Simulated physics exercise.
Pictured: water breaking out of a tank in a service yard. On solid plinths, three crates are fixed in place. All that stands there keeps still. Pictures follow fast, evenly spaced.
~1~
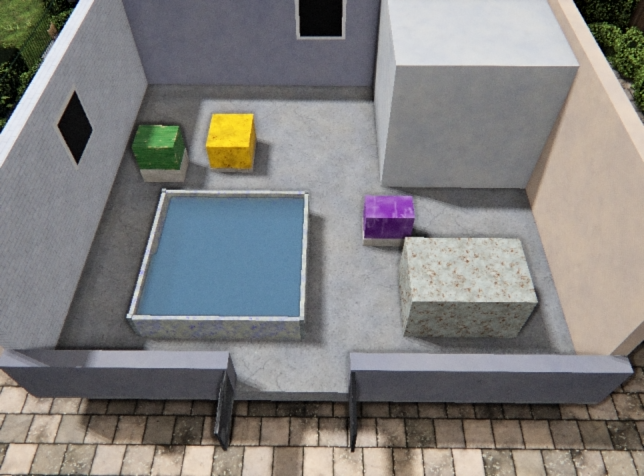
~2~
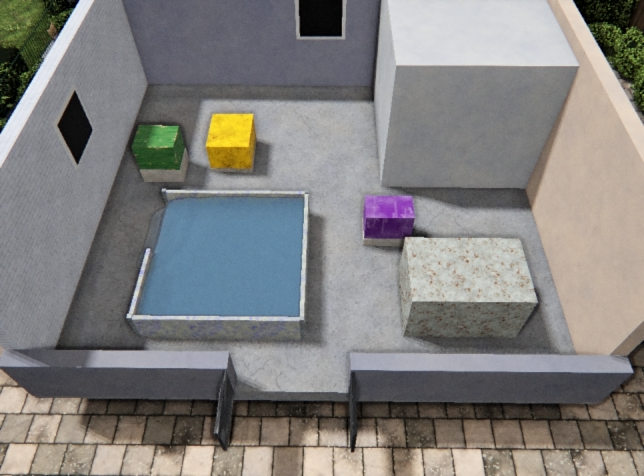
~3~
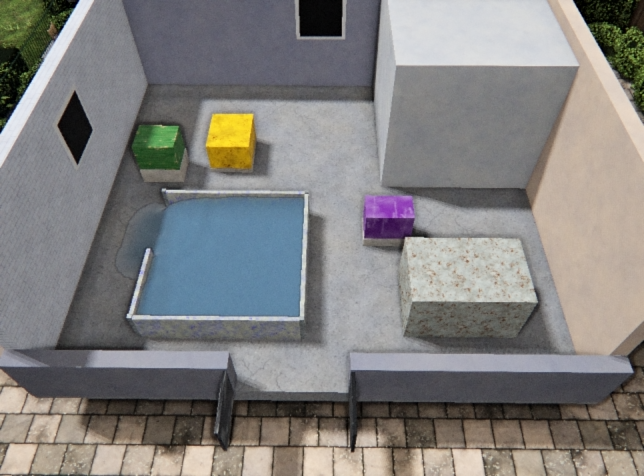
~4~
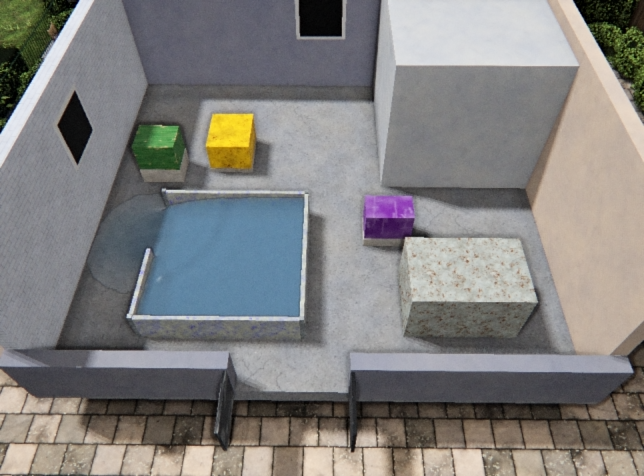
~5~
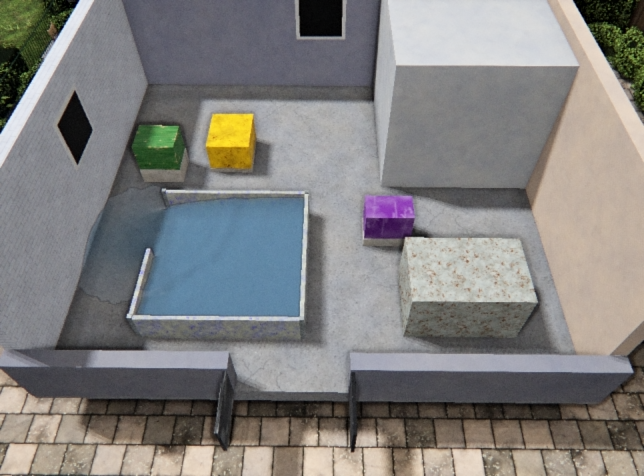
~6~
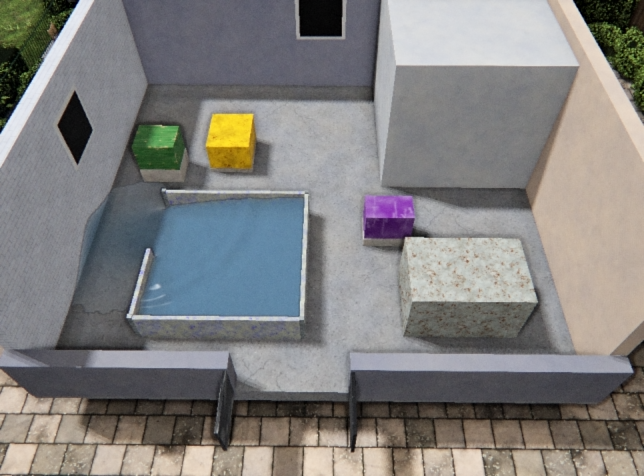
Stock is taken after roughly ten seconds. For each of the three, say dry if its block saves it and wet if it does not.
Yellow crate: Dry; green crate: Dry; purple crate: Dry.
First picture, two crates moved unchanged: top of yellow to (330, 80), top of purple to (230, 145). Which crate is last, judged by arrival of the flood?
The one in yellow, I think.
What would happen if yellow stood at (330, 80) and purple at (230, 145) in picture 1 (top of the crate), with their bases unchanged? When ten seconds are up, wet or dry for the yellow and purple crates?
In brief, the yellow crate has been flooded but the purple crate is still clear.
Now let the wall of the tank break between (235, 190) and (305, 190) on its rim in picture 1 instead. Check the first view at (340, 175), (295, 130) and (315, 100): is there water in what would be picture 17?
Those three come out soaked, soaked and soaked, one after another.
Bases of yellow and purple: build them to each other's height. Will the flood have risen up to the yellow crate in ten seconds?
As for the yellow, it stays clear.
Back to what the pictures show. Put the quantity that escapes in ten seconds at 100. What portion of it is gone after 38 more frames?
It works out at roughly 35 per cent.
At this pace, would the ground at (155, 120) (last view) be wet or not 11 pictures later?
That point would be inundated.
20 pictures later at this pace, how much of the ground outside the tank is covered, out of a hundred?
Estimate: Near 35 %.
A moment on, water covers 10 % of the floor; the yellow crate not reached, the green crate water round its plinth, the purple crate not reached.
Next, water covers 20 % of the floor; the yellow crate not reached, the green crate water round its plinth, the purple crate not reached.
Then, water covers 35 % of the floor; the yellow crate water round its plinth, the green crate water round its plinth, the purple crate not reached.
Later, water covers 70 % of the floor; the yellow crate water round its plinth, the green crate water round its plinth, the purple crate water round its plinth.
In the end, water covers 95 % of the floor; the yellow crate stayed above the water, the green crate stayed above the water, the purple crate stayed above the water.
